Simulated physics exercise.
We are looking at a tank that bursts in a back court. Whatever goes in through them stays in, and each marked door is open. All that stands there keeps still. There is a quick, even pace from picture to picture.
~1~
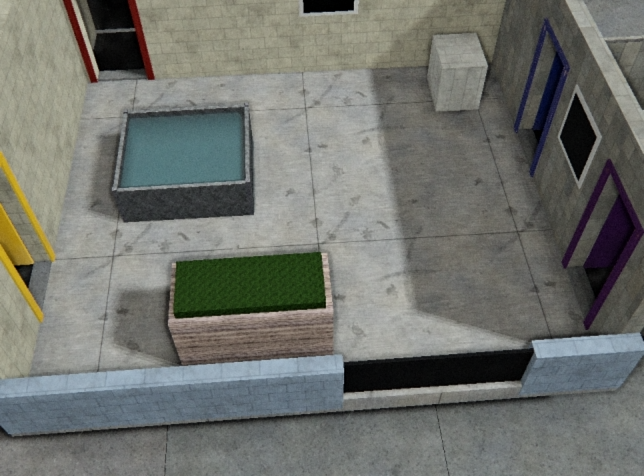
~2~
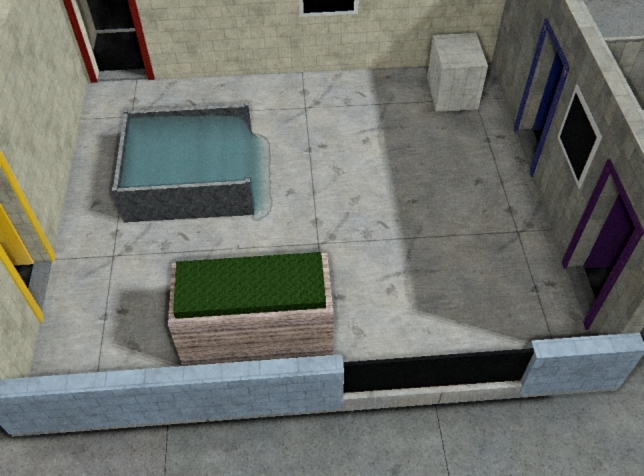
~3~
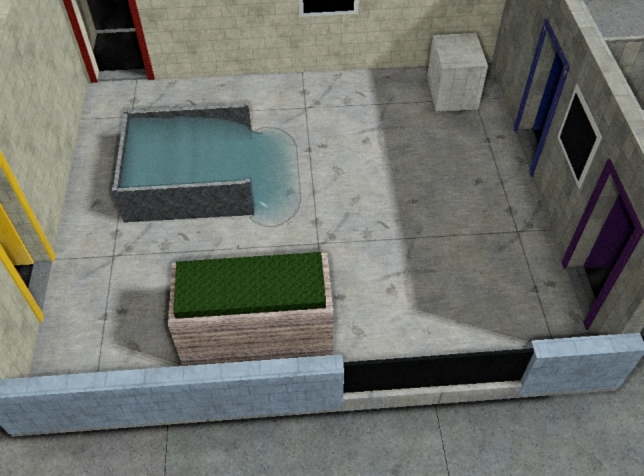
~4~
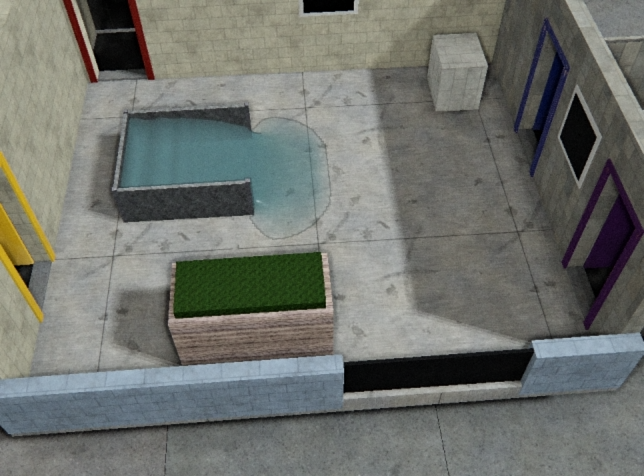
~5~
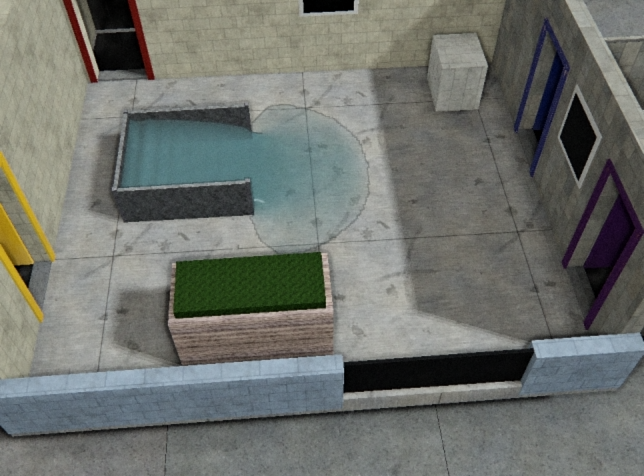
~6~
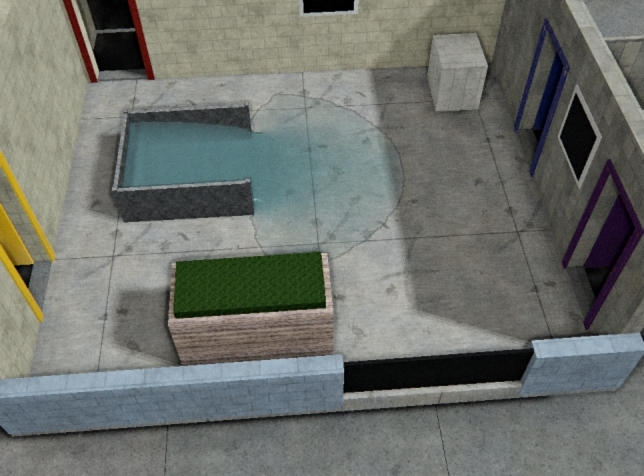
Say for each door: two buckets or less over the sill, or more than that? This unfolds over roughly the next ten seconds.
Purple door - more, yellow door - two or less, red door - two or less, blue door - more.
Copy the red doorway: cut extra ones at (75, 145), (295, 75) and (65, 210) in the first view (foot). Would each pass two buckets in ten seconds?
In order, the new doors go: Undershoots, undershoots, undershoots.
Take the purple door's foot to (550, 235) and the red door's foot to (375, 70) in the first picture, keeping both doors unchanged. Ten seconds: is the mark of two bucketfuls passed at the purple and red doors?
The purple one overflows, while the red one overflows.
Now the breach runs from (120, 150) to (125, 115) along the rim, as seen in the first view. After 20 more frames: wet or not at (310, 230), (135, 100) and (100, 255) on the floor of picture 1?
In that order: No water, awash, covered.
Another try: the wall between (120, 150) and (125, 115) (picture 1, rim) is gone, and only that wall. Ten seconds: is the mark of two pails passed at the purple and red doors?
The purple door stays within the limit, while the red door tops the limit.
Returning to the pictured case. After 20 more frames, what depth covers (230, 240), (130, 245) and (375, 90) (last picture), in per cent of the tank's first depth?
Readings in order: Around 0, 0 and 14 %.
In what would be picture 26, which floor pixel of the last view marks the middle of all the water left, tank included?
Roughly (407, 176) in the last picture.
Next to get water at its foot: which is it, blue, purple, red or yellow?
Go with the blue door.
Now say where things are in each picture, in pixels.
The first picture shows the tank at (185, 149) is whole and still.
In the second picture, water pours out at (248, 165) and has run to (259, 214).
In the third picture, the front is at (276, 223), out from the gap at (248, 166).
In the fourth picture, the front is at (311, 220), out from the gap at (248, 167).
In the fifth picture, the front is at (357, 209), out from the gap at (248, 167).
In the sixth picture, the front is at (398, 180), out from the gap at (249, 167).
A moment on, water covers 40 % of the floor; the purple door not reached, the yellow door not reached, the red door not reached, the blue door wet at the sill, nothing in.
Next, water covers 50 % of the floor; the purple door not reached, the yellow door not reached, the red door not reached, the blue door over two buckets in.
Then, water covers 55 % of the floor; the purple door over two buckets in, the yellow door not reached, the red door not reached, the blue door far over two buckets in.
Later, water covers 60 % of the floor; the purple door over two buckets in, the yellow door not reached, the red door not reached, the blue door far over two buckets in.
In the end, water covers 80 % of the floor; the purple door far over two buckets in, the yellow door not reached, the red door wet at the sill, nothing in, the blue door far over two buckets in.
